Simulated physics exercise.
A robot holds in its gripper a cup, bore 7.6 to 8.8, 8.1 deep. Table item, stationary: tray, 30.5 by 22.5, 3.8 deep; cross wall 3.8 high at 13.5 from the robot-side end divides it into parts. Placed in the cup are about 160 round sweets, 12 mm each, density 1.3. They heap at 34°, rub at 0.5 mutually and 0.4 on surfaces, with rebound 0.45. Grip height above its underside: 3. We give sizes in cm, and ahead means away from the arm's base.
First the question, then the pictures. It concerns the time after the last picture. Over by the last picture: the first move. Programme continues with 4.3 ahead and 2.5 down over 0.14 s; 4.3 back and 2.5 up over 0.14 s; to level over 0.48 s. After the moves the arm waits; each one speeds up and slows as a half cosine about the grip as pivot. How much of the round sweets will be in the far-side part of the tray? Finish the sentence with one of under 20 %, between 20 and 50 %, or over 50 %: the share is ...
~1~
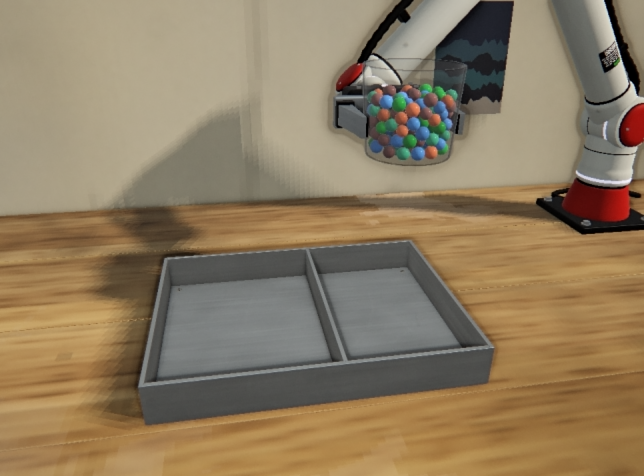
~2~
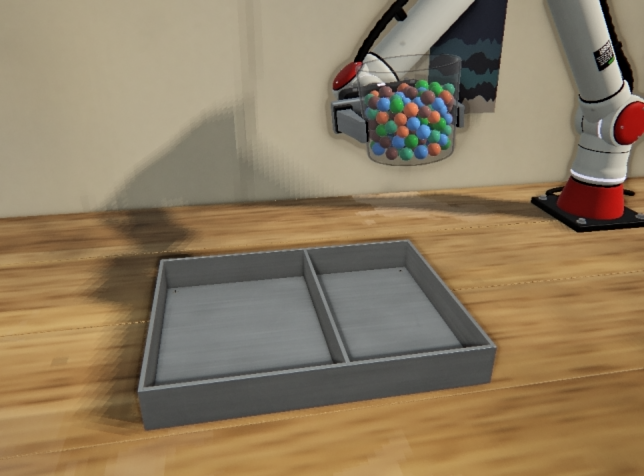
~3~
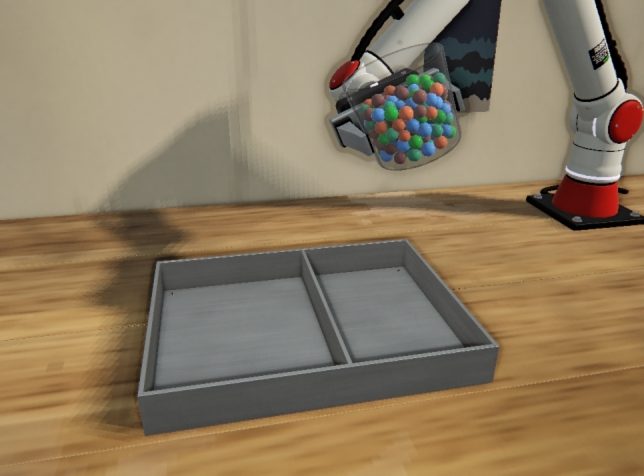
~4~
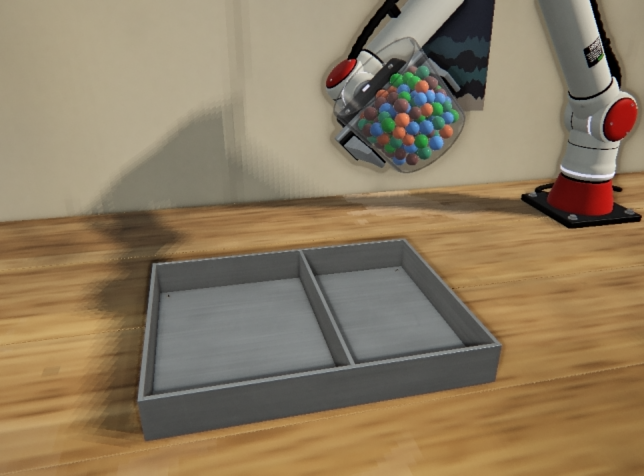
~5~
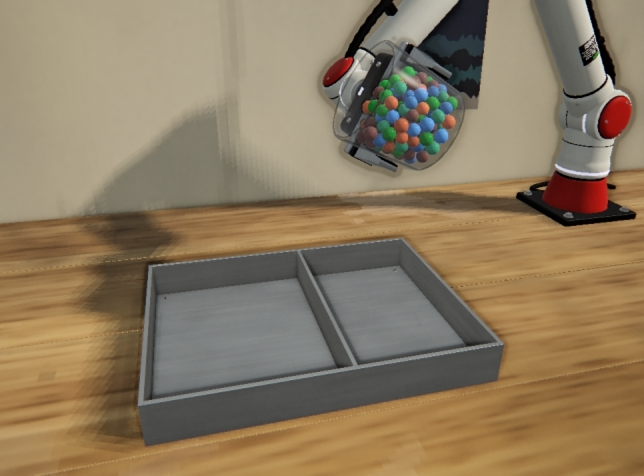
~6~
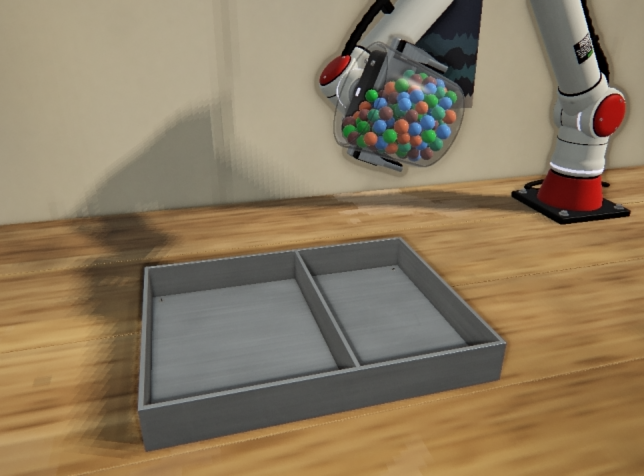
The share is under 20 %.
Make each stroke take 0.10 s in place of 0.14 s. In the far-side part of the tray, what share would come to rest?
Roughly 20 percent would.
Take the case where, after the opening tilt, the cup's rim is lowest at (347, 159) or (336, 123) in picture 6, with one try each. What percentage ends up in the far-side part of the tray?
I'd put them at some 45 and 0 in a hundred.
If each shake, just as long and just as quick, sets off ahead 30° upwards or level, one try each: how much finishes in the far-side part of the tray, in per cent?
Try one gives about 40 in a hundred, try two about 30 in a hundred.
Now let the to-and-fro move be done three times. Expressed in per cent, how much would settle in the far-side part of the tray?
Estimate for that case: 25 %.
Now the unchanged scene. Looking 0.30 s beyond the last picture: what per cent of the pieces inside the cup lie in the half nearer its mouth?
Roughly 45 per cent.
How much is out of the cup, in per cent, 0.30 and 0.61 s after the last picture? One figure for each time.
Estimates in order: Close to 10, close to 15.
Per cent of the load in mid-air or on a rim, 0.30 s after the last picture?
7 %.
Then, 0.30 s after the last picture, tilted 68° forward, highest piece 24 above the table; 149 in the cup, 3 in the far-side part, 12 in flight or on a rim.
Then, 0.61 s after the last picture, tilted 15° forward, highest piece 26 above the table; 141 in the cup, 17 in the far-side part, 4 in the robot-side part, 1 on the table or floor, 1 in flight or on a rim.
Then, 0.96 s after the last picture, level, highest piece 27 above the table; 141 in the cup, 18 in the far-side part, 4 in the robot-side part, 1 on the table or floor.
Then, 2.01 s after the last picture, level, highest piece 27 above the table; 141 in the cup, 18 in the far-side part, 4 in the robot-side part, 1 on the table or floor.
Final count, 141 in the cup, 18 in the far-side part, 4 in the robot-side part, 1 on the table or floor. That is 11 % in the far-side part of the tray.
